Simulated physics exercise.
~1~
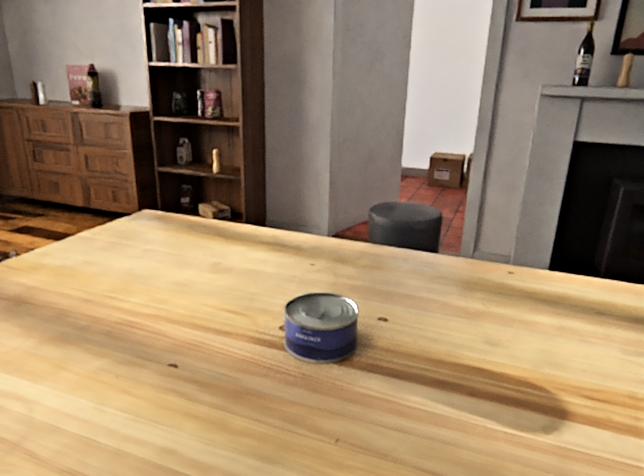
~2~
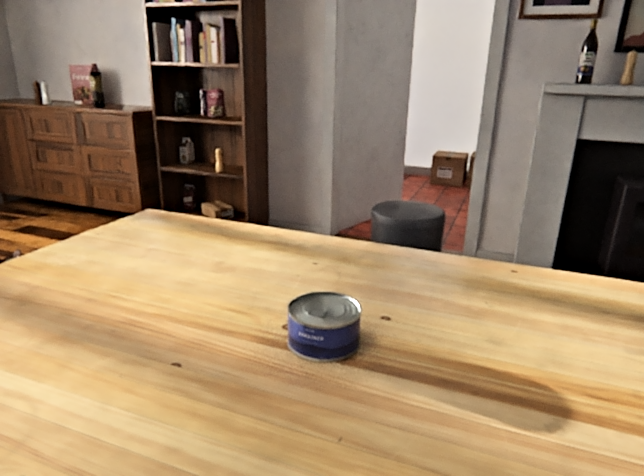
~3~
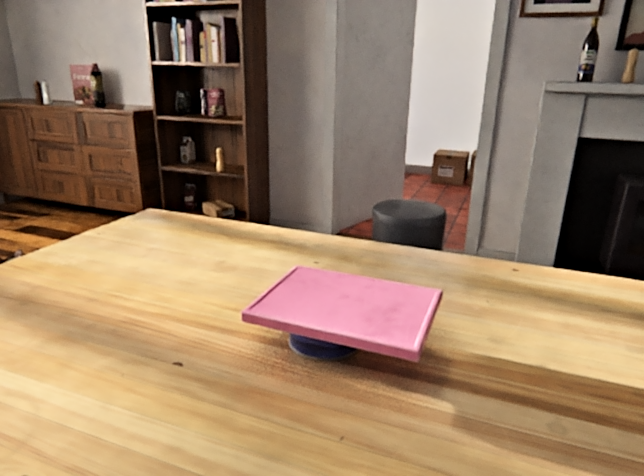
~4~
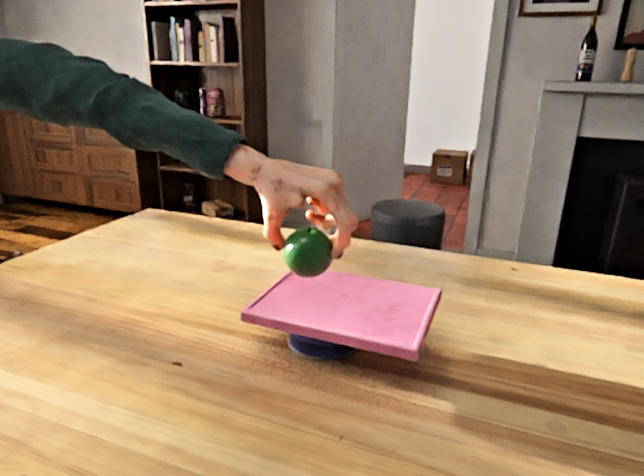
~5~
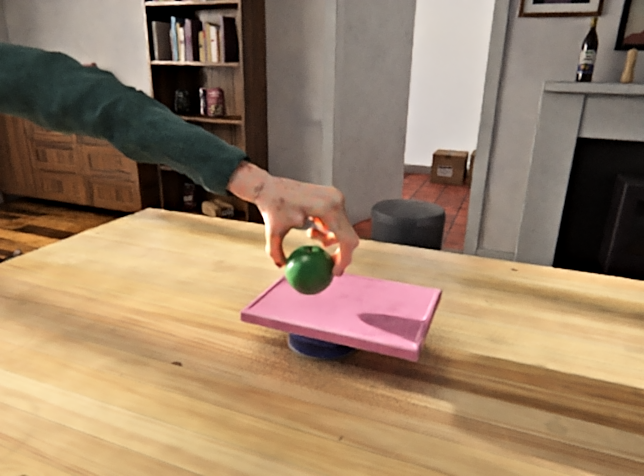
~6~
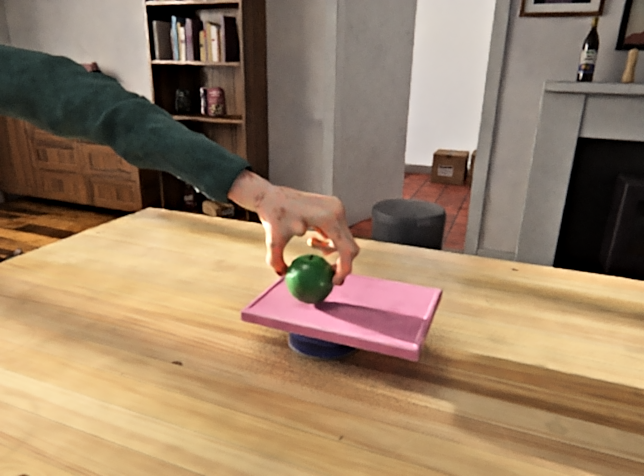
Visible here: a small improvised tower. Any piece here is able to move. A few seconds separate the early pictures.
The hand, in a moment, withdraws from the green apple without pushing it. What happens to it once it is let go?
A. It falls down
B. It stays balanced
It stays balanced (B).
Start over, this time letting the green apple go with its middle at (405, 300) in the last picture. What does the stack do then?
Topples.
Then, 0.20 s on from there, no change.
Then, 0.40 s on from there, green apple resting near (310, 279).
In the end, all 3 unmoved. At the end, from the last picture's camera, green apple near (310, 279). The stack holds.
